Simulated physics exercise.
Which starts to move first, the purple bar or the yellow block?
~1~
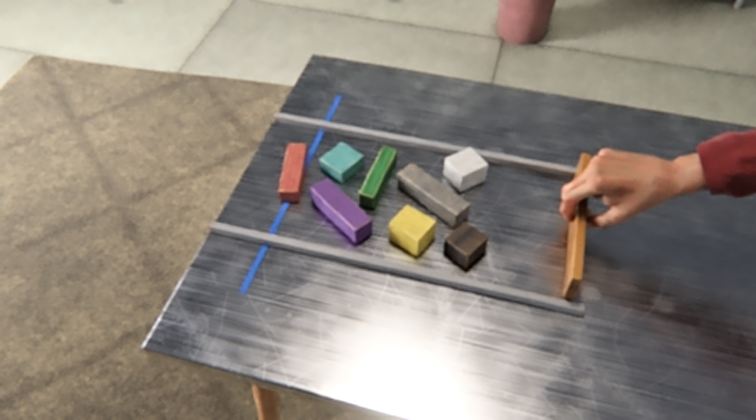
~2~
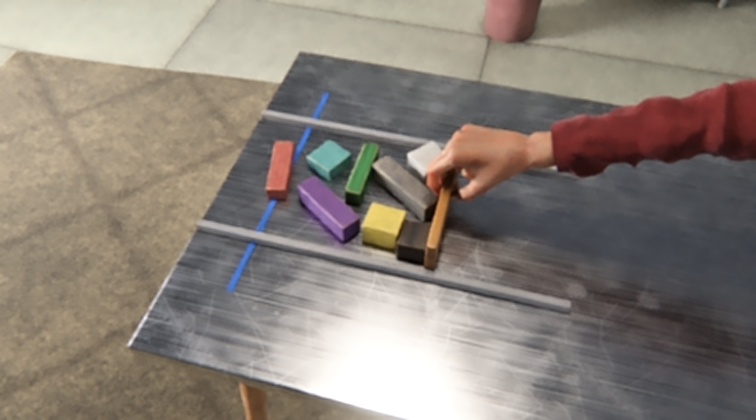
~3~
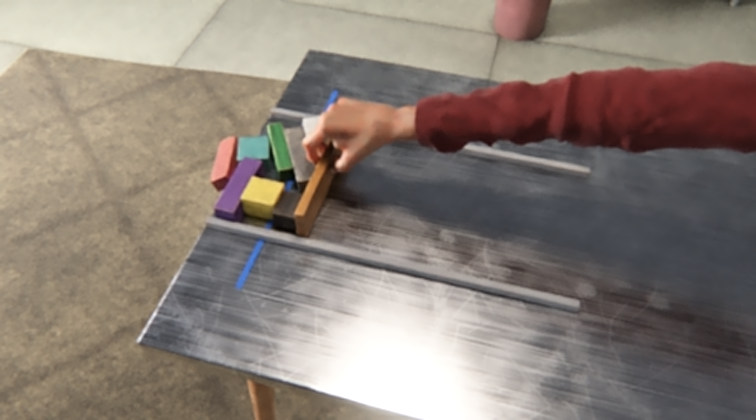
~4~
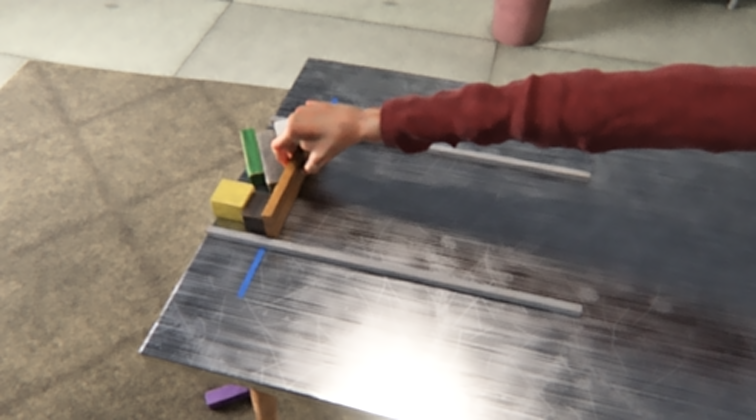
The yellow block starts to move first, shifting left as the board closes in, while the purple bar is still at rest and only moves later in the push.
